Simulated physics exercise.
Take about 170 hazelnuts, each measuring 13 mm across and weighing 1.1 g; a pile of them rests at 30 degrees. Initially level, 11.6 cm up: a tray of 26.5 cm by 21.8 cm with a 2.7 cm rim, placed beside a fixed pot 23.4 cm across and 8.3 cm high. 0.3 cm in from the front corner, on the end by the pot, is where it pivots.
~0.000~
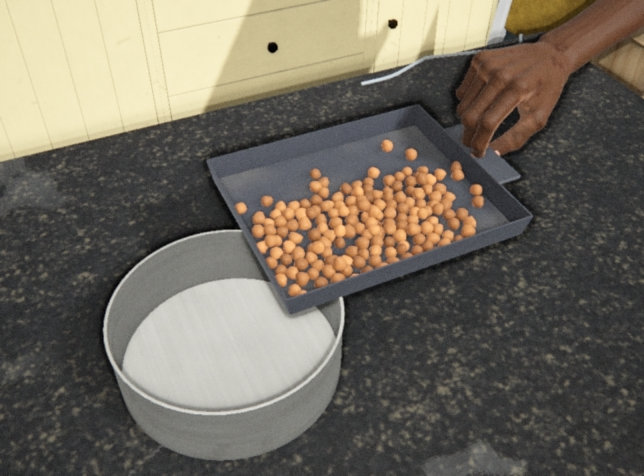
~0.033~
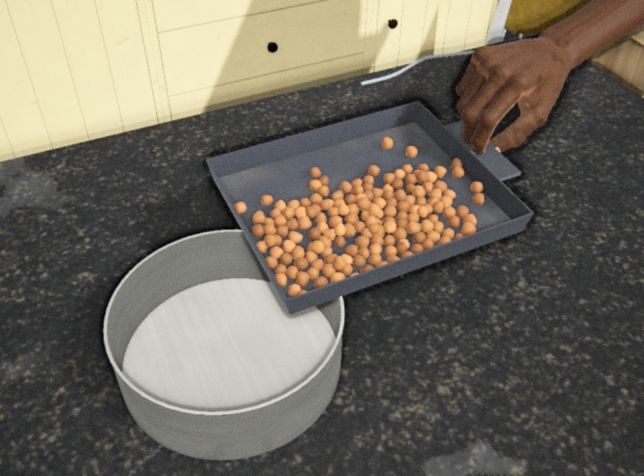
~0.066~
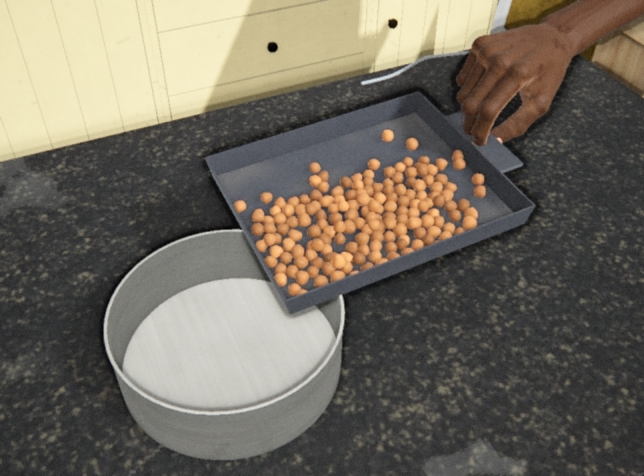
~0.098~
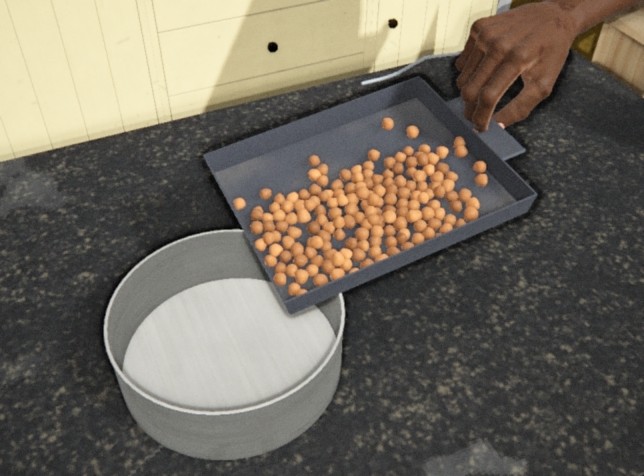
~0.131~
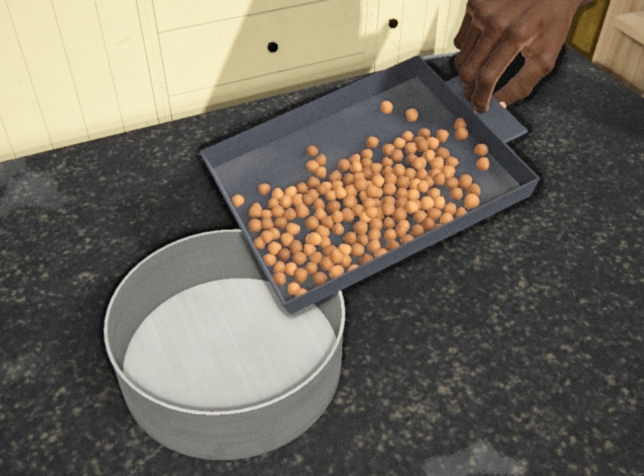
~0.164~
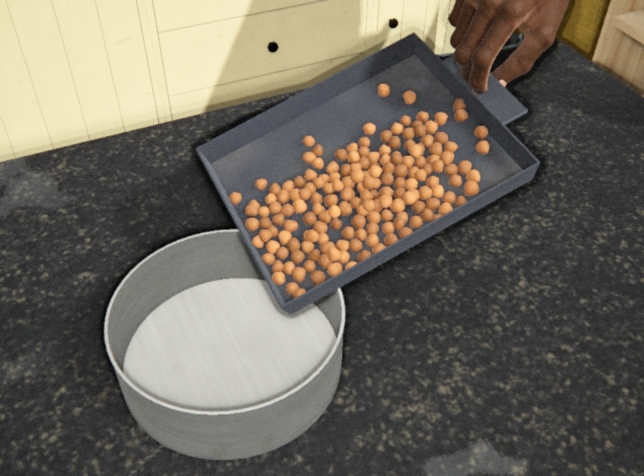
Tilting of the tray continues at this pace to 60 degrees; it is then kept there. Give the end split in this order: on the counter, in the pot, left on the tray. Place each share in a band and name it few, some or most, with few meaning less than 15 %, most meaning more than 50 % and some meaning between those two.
In the end: Counter few, pot some, tray most.
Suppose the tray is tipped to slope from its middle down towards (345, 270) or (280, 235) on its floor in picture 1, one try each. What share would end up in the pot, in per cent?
The share comes to about 10 in a hundred, then about 25 in a hundred.
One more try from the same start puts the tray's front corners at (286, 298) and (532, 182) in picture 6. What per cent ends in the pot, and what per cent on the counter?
Pot: 5, counter: 0.
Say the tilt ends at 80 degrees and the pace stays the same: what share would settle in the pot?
Around 80 per cent, then.
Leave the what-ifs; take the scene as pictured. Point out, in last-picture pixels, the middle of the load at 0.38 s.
Look near (309, 193) in the last picture.
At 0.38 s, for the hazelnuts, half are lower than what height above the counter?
Median height: Approx. 22 cm.
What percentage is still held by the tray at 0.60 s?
About 85 per cent.
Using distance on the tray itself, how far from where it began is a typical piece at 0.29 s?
1 cm.
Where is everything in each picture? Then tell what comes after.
The first picture shows tray tilt 0 degrees, front corners at (290, 295) and (526, 214); middle of the pieces at (366, 217); pot at (226, 311).
The second picture shows tray tilt 1 degrees, front corners at (289, 295) and (527, 212); middle of the pieces at (366, 216).
The third picture shows tray tilt 3 degrees, front corners at (288, 296) and (529, 204), lowest corner left front; middle of the pieces at (366, 211).
The fourth picture shows tray tilt 7 degrees, front corners at (287, 297) and (531, 193), lowest corner left front; middle of the pieces at (366, 205).
The fifth picture shows tray tilt 13 degrees, front corners at (285, 299) and (532, 177), lowest corner left front; middle of the pieces at (365, 196).
The sixth picture shows tray tilt 19 degrees, front corners at (283, 301) and (533, 162), lowest corner left front; middle of the pieces at (363, 187); pot at (226, 310). Its pace works out near 180 degrees a second.
Then, at 0.29 s, tilt 42 degrees; the tray holds 100 %, the pot 0 %.
After 0.38 s, tilt 56 degrees; the tray holds 100 %, the pot 0 %.
After 0.60 s, tilt 60 degrees; the tray holds 85 %, the pot 5 %.
At rest (1.6 s), counter 0 %, pot 30 %, tray 65 %.
